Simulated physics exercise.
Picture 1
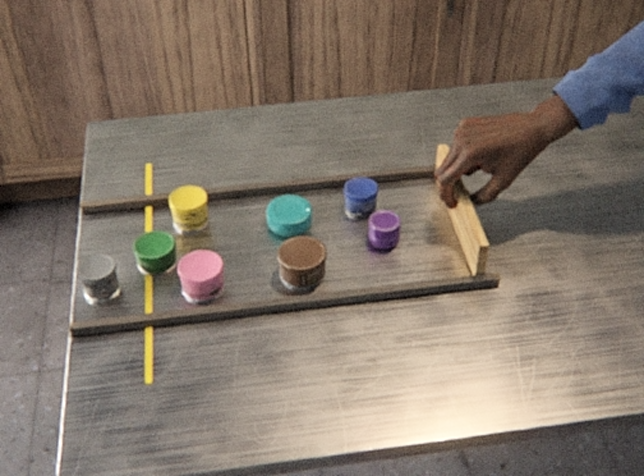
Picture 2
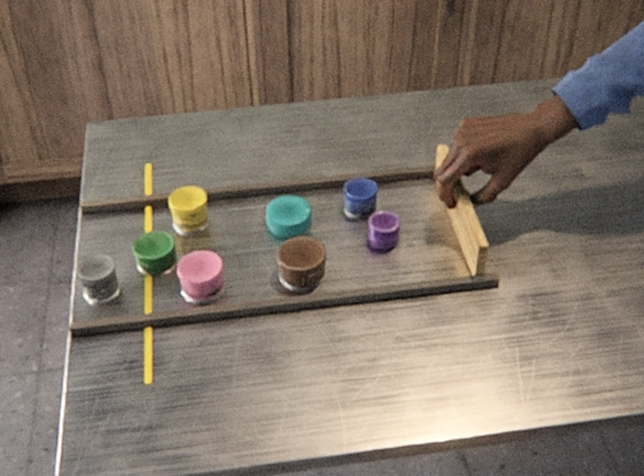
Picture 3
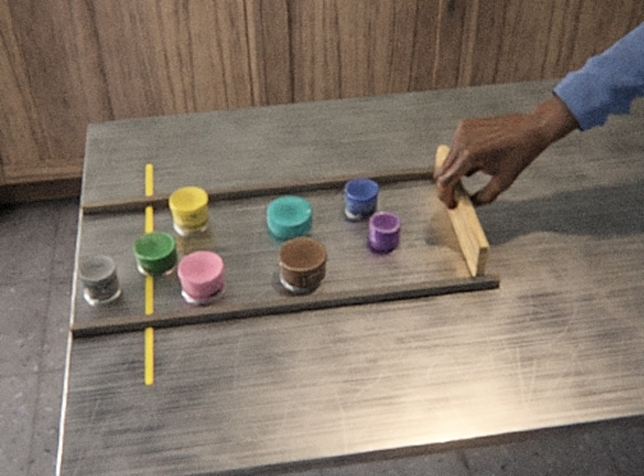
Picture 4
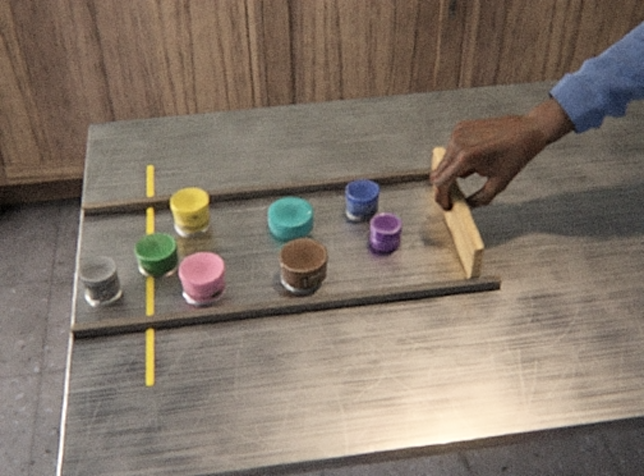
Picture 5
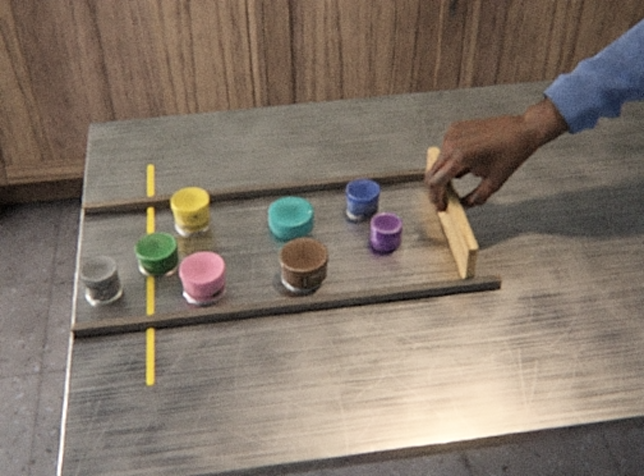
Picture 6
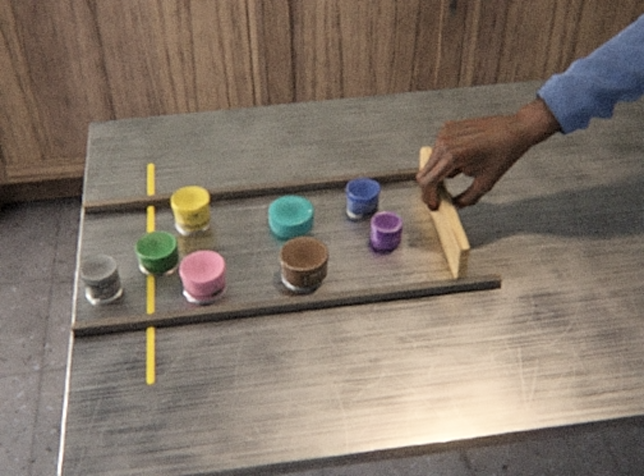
A wooden board, held upright by a hand in a blue sleeve, slid slightly left between two dark strips on a table, while the colourful little pots near a yellow tape line stayed put.
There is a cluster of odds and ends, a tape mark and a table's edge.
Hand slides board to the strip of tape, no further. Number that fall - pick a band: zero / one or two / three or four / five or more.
Band: One or two.
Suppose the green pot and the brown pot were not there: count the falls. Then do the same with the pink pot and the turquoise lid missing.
The number is 0 for the first case and 0 for the second.
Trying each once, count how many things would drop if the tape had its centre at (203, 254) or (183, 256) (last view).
Counts per try: 0 and 0.
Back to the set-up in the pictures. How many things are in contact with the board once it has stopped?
My count gives 3.
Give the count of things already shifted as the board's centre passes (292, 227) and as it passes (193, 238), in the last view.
Moved so far: 4, later 8.
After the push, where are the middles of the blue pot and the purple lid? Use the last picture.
The blue pot comes to rest at (132, 220), and the purple lid comes to rest at (133, 259).
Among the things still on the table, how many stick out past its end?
The figure is 2.
Soon after, none off yet; grey tin at rest near (101, 279); green pot at rest near (158, 253); yellow pot at rest near (192, 210).
Then, none off yet; grey tin moving near (96, 281); green pot moved about its own width near (128, 263); yellow pot moved about its own width near (154, 207).
By the end, the number that fall off is one or two; fallen, grey tin.
